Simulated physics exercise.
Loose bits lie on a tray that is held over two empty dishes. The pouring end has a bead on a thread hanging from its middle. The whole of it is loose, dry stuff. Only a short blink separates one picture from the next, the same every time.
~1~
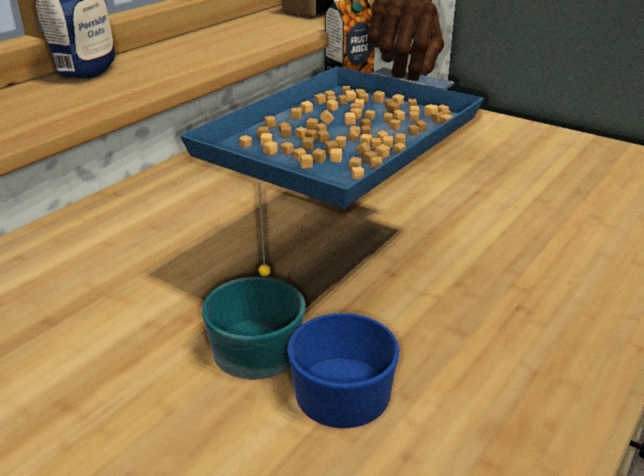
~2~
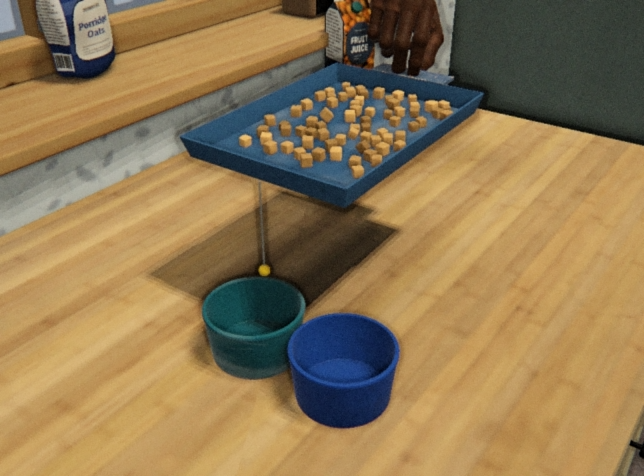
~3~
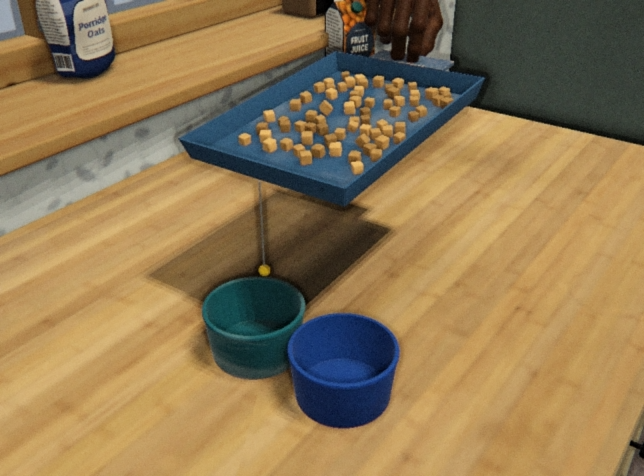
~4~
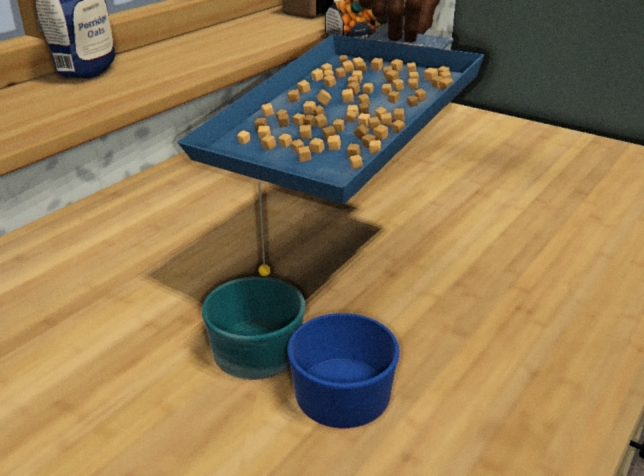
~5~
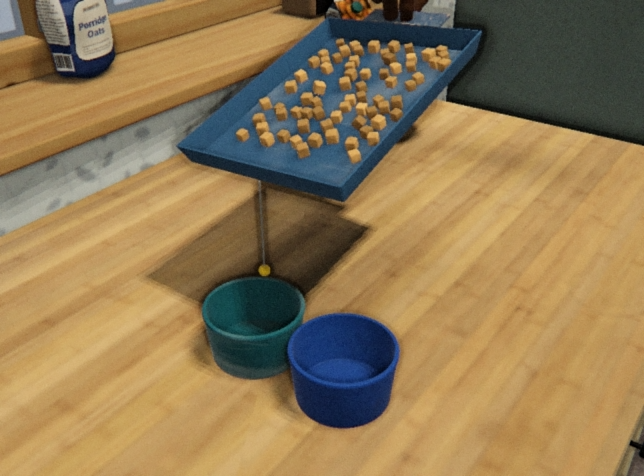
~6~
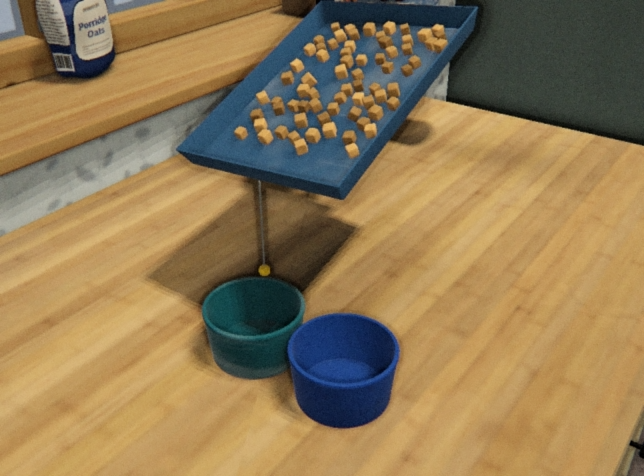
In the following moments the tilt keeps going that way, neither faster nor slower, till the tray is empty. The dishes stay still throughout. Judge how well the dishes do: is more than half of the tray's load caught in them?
No - the dishes collect the minority.
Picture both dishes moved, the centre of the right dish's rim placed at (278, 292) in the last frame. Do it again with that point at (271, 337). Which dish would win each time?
First try, the leftmost dish; second try, the leftmost dish.
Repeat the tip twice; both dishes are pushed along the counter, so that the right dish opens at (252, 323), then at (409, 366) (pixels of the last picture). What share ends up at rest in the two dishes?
Roughly 90 per cent, then roughly 0 per cent.
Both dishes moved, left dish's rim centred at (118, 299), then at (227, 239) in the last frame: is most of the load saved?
First try: A minority; second try: A minority.
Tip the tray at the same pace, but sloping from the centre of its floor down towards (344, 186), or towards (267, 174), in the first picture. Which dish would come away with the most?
The first try favours the dish to the right; the second favours the dish to the left.
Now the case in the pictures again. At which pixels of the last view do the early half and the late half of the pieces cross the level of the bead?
The early half goes through (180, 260), the late half through (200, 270).
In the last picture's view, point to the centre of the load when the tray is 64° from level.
About (233, 147).
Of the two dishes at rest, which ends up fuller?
The left-positioned one, it's fuller.
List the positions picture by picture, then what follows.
Corners of the pouring end near (189, 135) and (345, 184), level; middle of the load near (355, 132), small wooden cubes; left dish near (222, 350); right dish near (312, 397); bead on its thread near (265, 270), in the first frame.
Corners of the pouring end near (188, 135) and (344, 184), level; middle of the load near (355, 130), in the second frame.
Corners of the pouring end near (187, 137) and (343, 183), tipped barely, lowest at the left corner; middle of the load near (354, 122), in the third frame.
Corners of the pouring end near (186, 140) and (341, 182), tipped a little, lowest at the left corner; middle of the load near (353, 112), in the fourth frame.
Corners of the pouring end near (185, 143) and (338, 181), tipped clearly, lowest at the left corner; middle of the load near (350, 101), in the fifth frame.
Corners of the pouring end near (184, 146) and (336, 180), tipped clearly, lowest at the left corner; middle of the load near (347, 90); left dish near (222, 350); right dish near (312, 397), in the sixth frame.
Shortly afterwards, tray tipped steeply; all but a few on the tray; a little in the air.
Next, tray tipped past a quarter turn; the bulk on the tray; a little in the left dish; a little outside both; only a few in the air.
Some moments later, tray tipped past a quarter turn; near a quarter in the left dish; near two thirds outside both.
In the end, tray tipped past a quarter turn; none at all in the right dish; near a quarter in the left dish; near two thirds outside both.
